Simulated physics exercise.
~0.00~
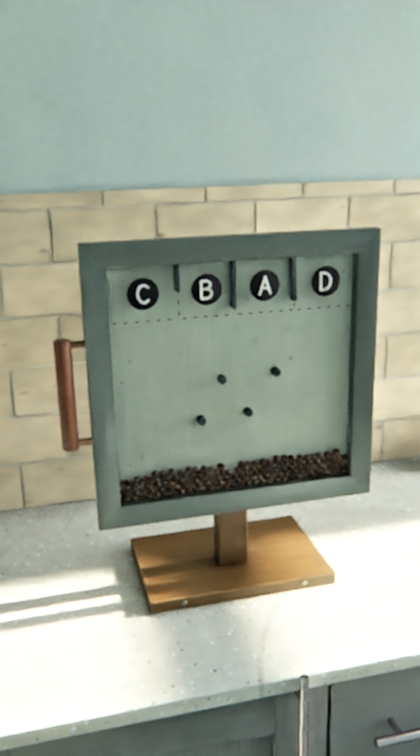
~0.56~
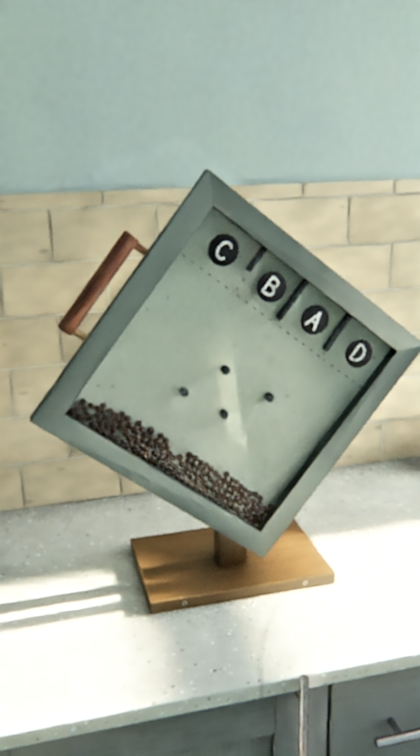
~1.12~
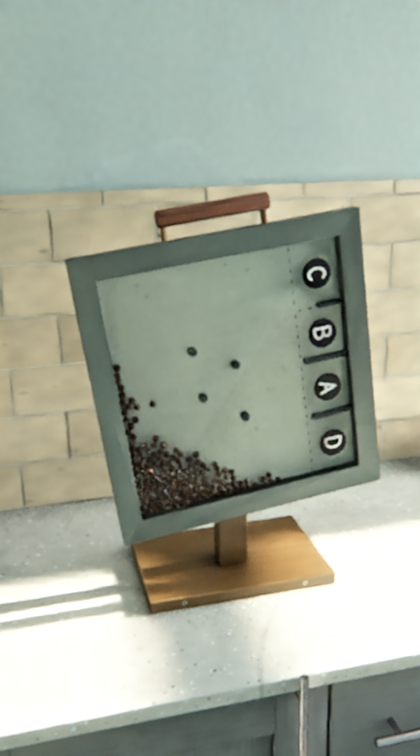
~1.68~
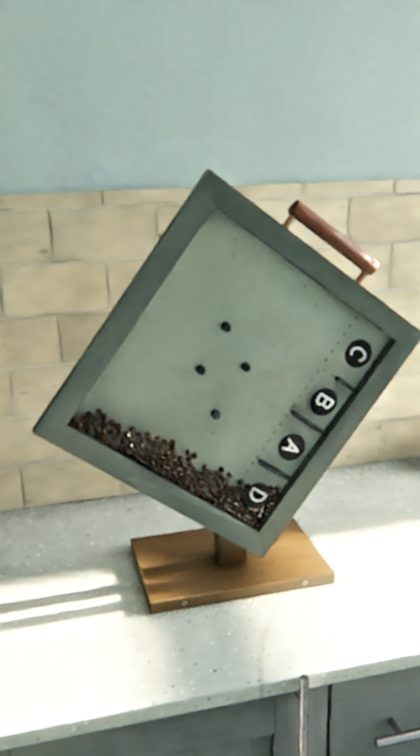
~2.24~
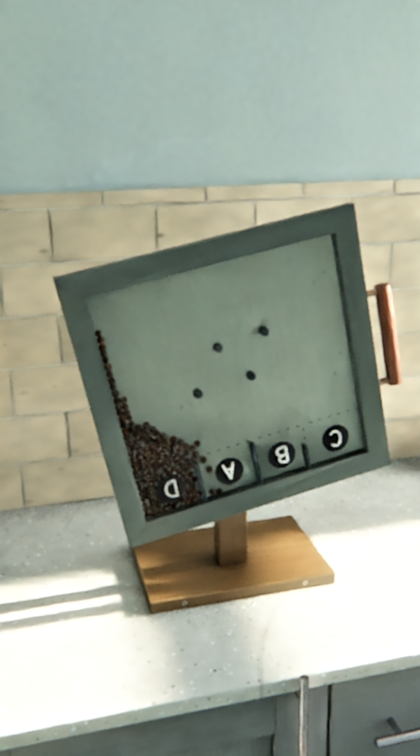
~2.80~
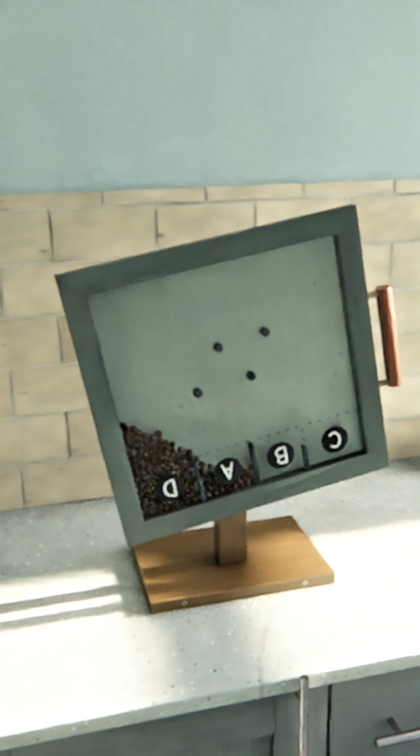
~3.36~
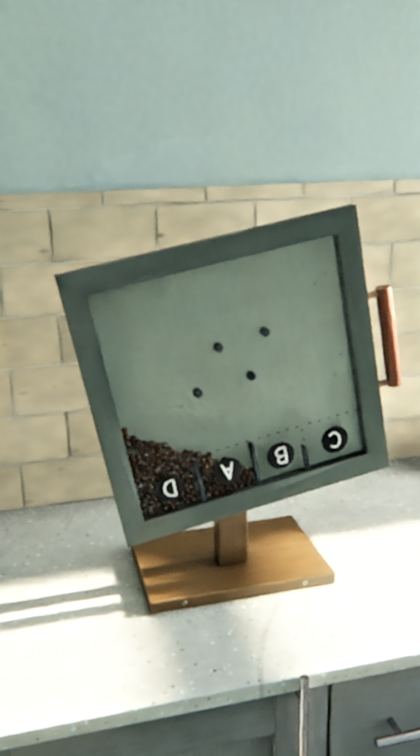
A framed box turns clockwise nearly upside down, and its dark beads settle around D and A.
